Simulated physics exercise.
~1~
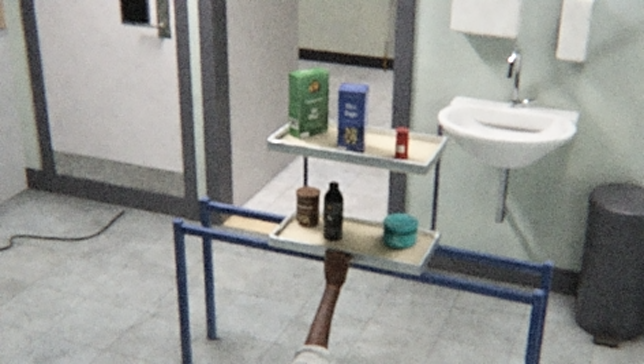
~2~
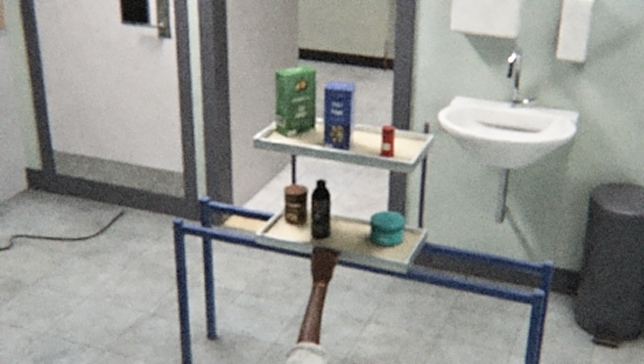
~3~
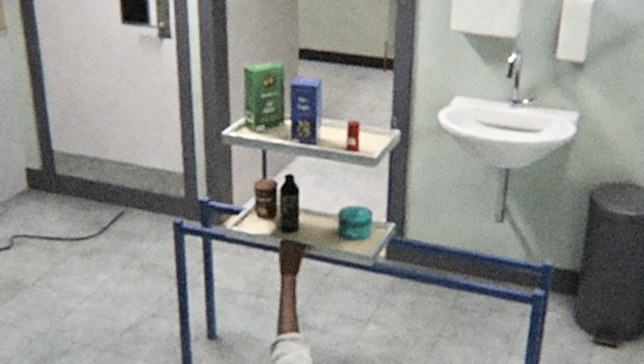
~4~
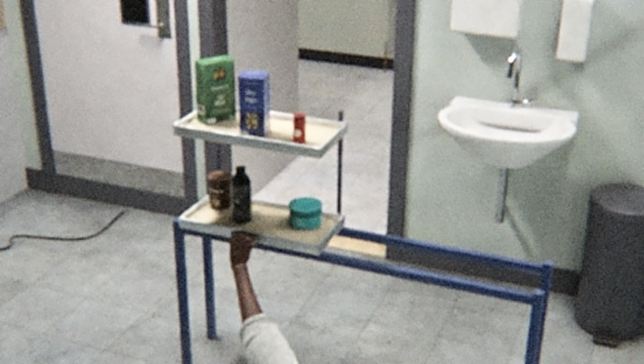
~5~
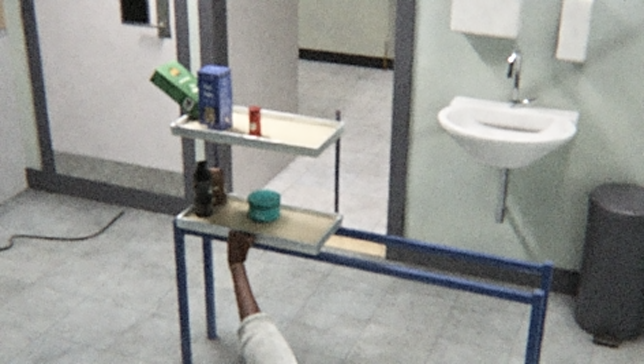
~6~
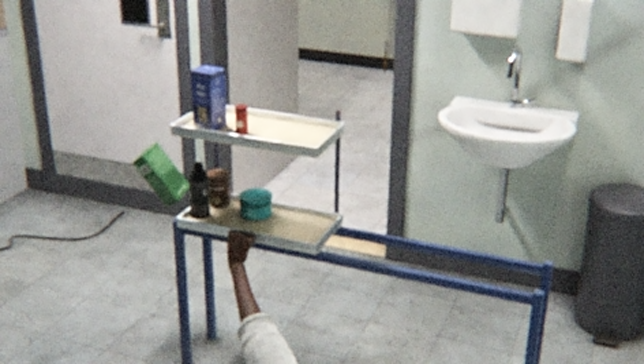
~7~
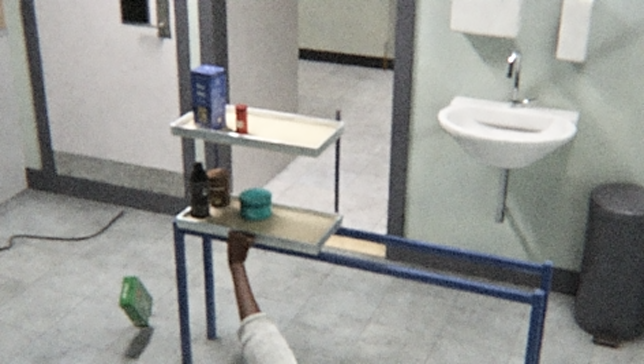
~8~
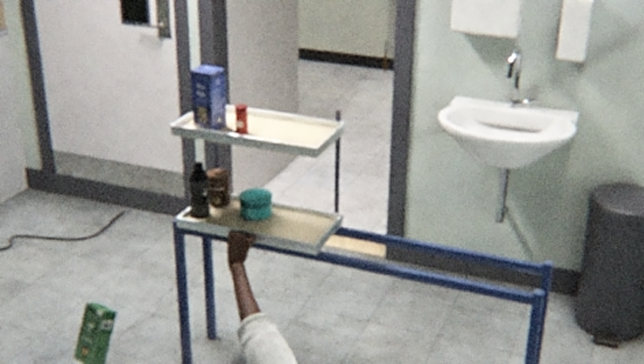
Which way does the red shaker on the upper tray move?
The red shaker moves to the left.
